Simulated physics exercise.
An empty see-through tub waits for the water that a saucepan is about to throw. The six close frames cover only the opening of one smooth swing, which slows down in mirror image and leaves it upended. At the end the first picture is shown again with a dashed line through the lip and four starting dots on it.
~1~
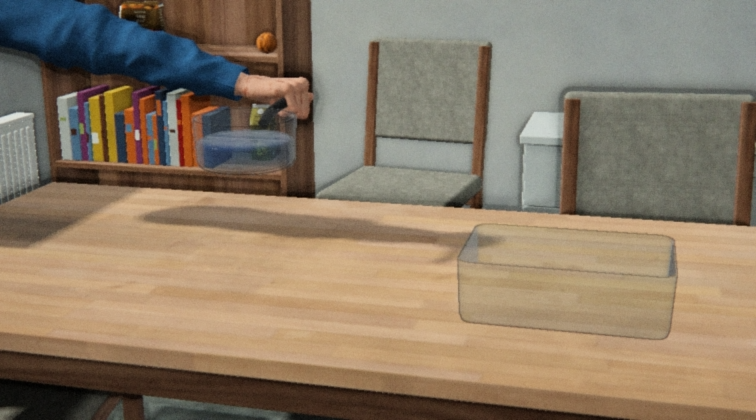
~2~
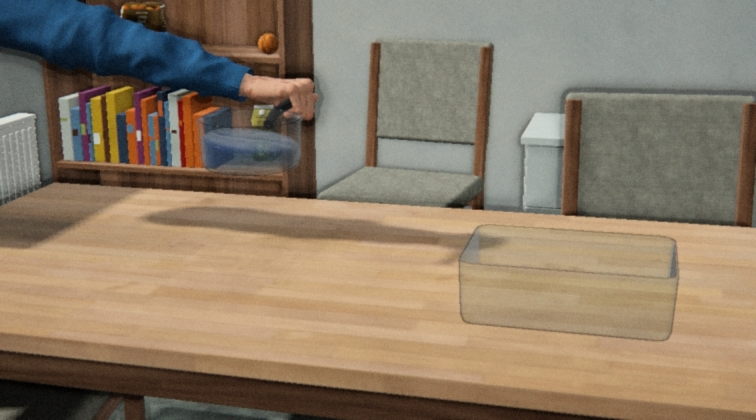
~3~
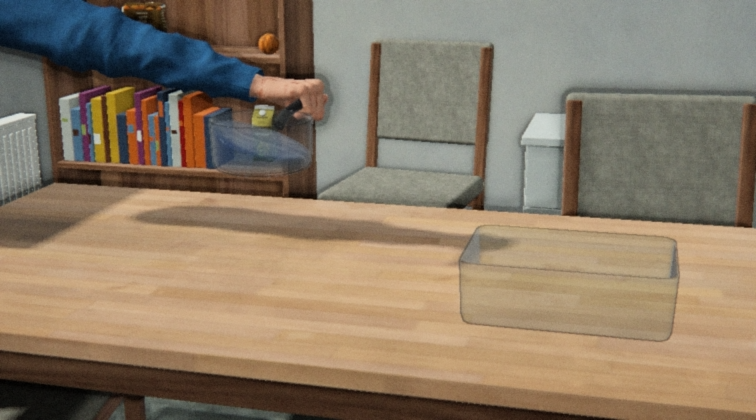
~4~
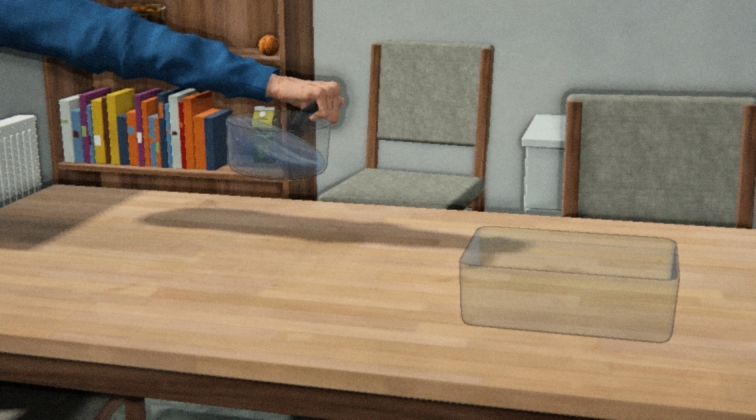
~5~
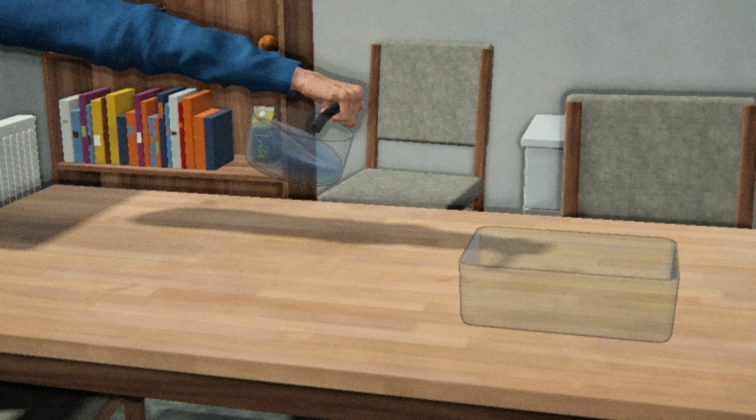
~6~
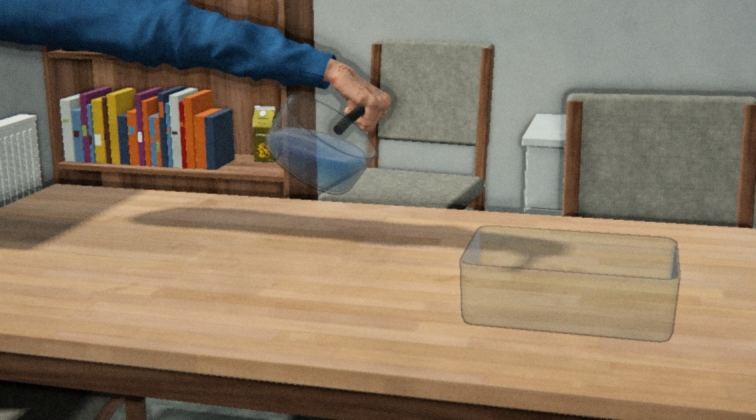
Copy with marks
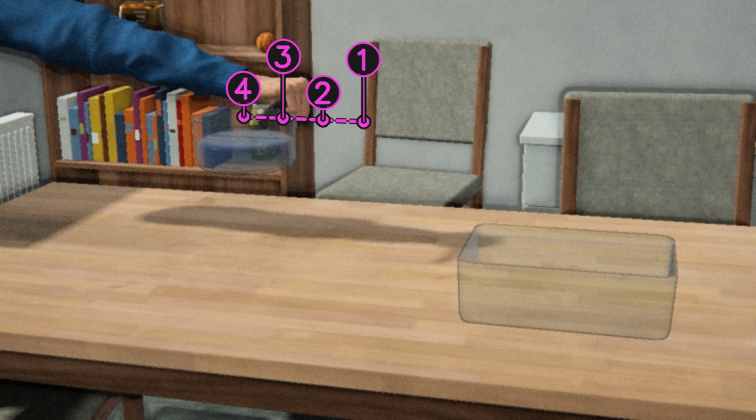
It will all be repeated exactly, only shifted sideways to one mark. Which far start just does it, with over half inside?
The answer is dot 2.
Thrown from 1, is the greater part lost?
No.
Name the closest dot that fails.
The answer is 3.
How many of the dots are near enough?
Two.
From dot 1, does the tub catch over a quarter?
Yes, clearly.
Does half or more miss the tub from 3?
Yes, that goes wrong.
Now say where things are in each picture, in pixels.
The first picture shows upright, lip at (291, 118); tub from (459, 320) to (670, 339); nothing has left yet.
The second picture shows upright, lip at (296, 119); nothing has left yet.
The third picture shows upright, lip at (308, 120); nothing has left yet.
The fourth picture shows tipped about 3°, lip at (326, 125); nothing has left yet.
The fifth picture shows tipped about 15°, lip at (350, 137); nothing has left yet.
The sixth picture shows tipped about 34°, lip at (373, 155); nothing has left yet.
On the marked copy, 1 at (363, 121); 2 at (323, 120); 3 at (283, 118); 4 at (243, 116).
If 1 is chosen, about 80 % lands in the tub, 8 % falls short and 12 % goes beside or beyond.
If 2 is chosen, about 67 % lands in the tub, 25 % falls short and 8 % goes beside or beyond.
If 3 is chosen, about 26 % lands in the tub, 69 % falls short and 4 % goes beside or beyond.
If 4 is chosen, about 0 % lands in the tub, 99 % falls short.
